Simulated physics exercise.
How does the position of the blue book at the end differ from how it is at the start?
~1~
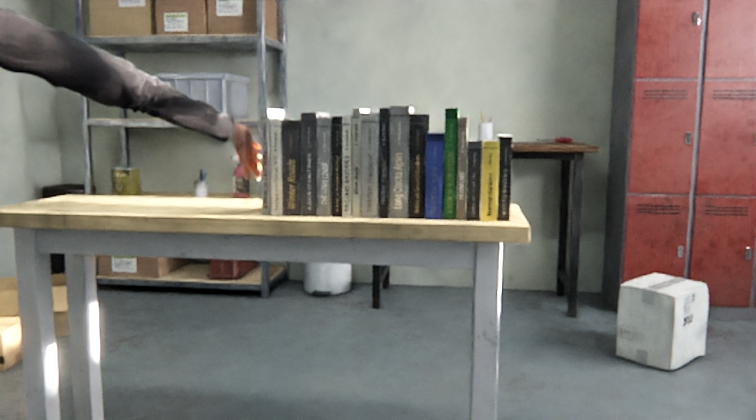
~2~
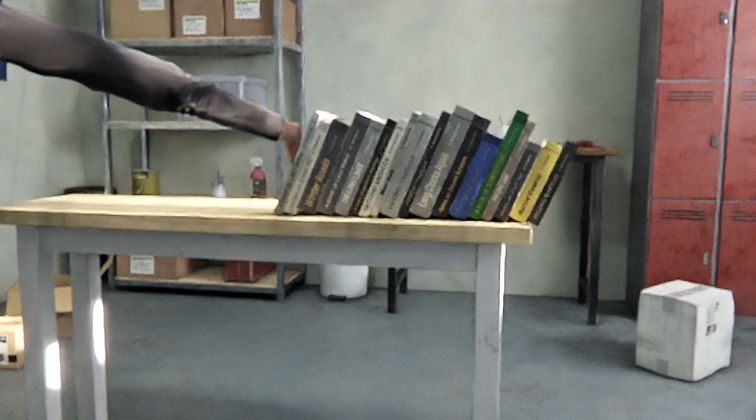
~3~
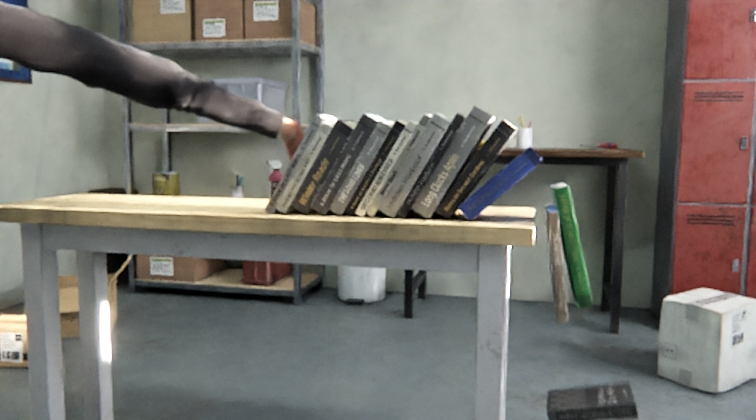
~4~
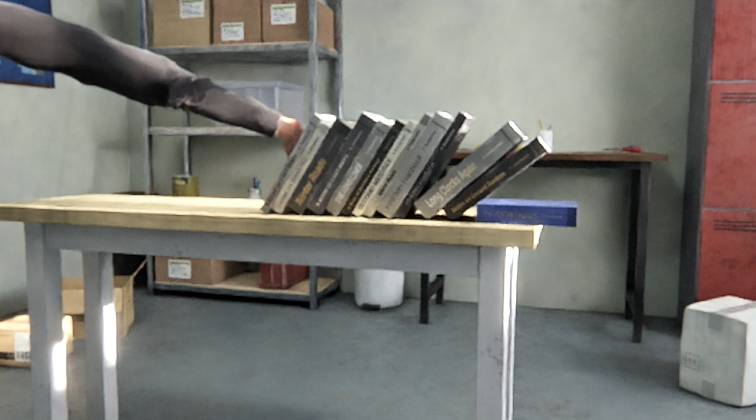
At the start the blue book stands upright in the row, but by the end it lies on its side at the right edge of the table.
In a storage room with metal shelves and red lockers, a pale wooden table is seen from the side, with a white box on the floor to the right. A long row of upright books, mostly dark and grey with a blue, a green and a yellow one, stands toward the table's right end. An arm reaches in from the left and pushes the row, and the books all lean to the right. Books at the far end then tumble off the edge, the green one among them. Finally the blue book lies on its side, jutting past the edge, while the others still on the table lean.
